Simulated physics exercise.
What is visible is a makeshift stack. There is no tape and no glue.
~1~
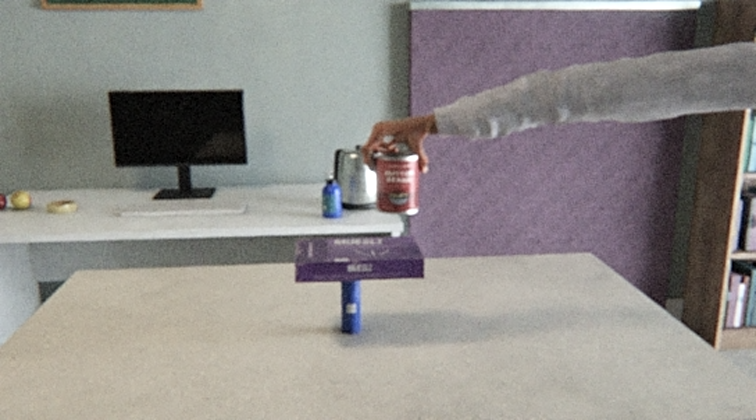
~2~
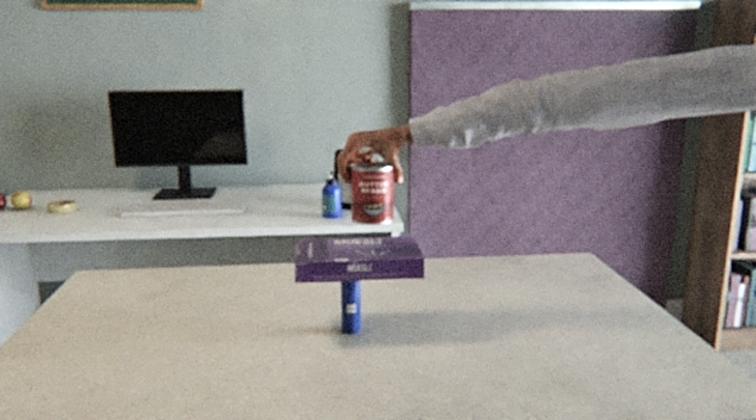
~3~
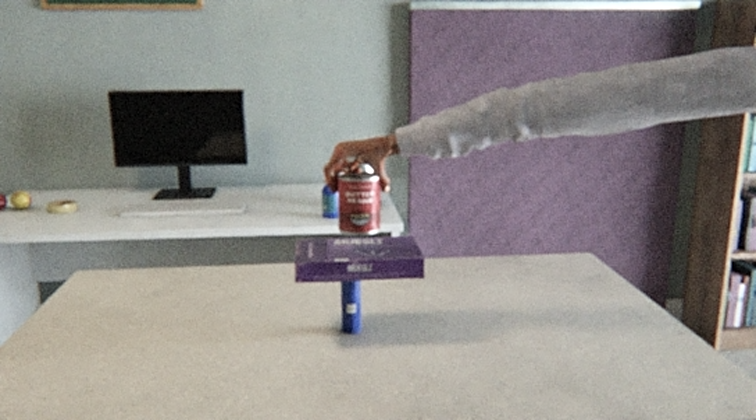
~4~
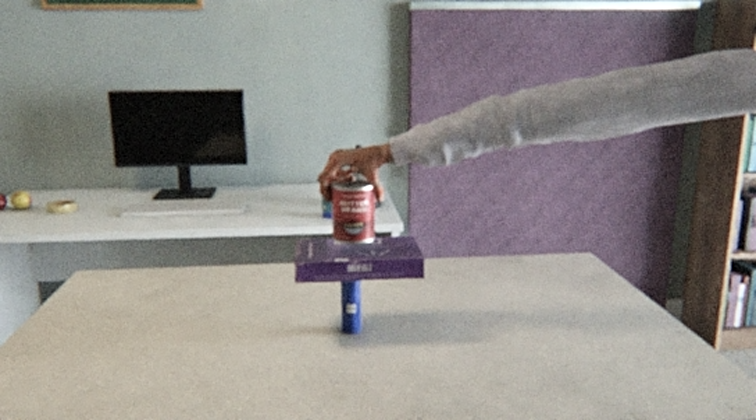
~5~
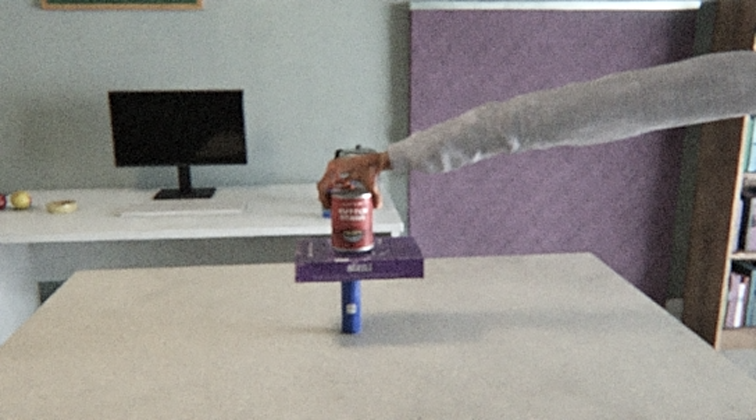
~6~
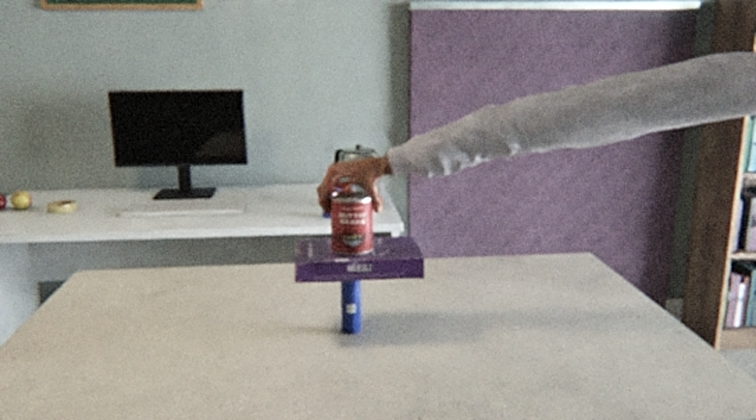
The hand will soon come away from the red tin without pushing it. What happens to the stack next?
The stack remains upright.
Then, 0.20 s on from there, no change.
Then, 0.50 s on from there, red tin resting near (352, 223).
In the end, all 3 unmoved. At the end, from the last picture's camera, red tin near (352, 223). The stack holds.
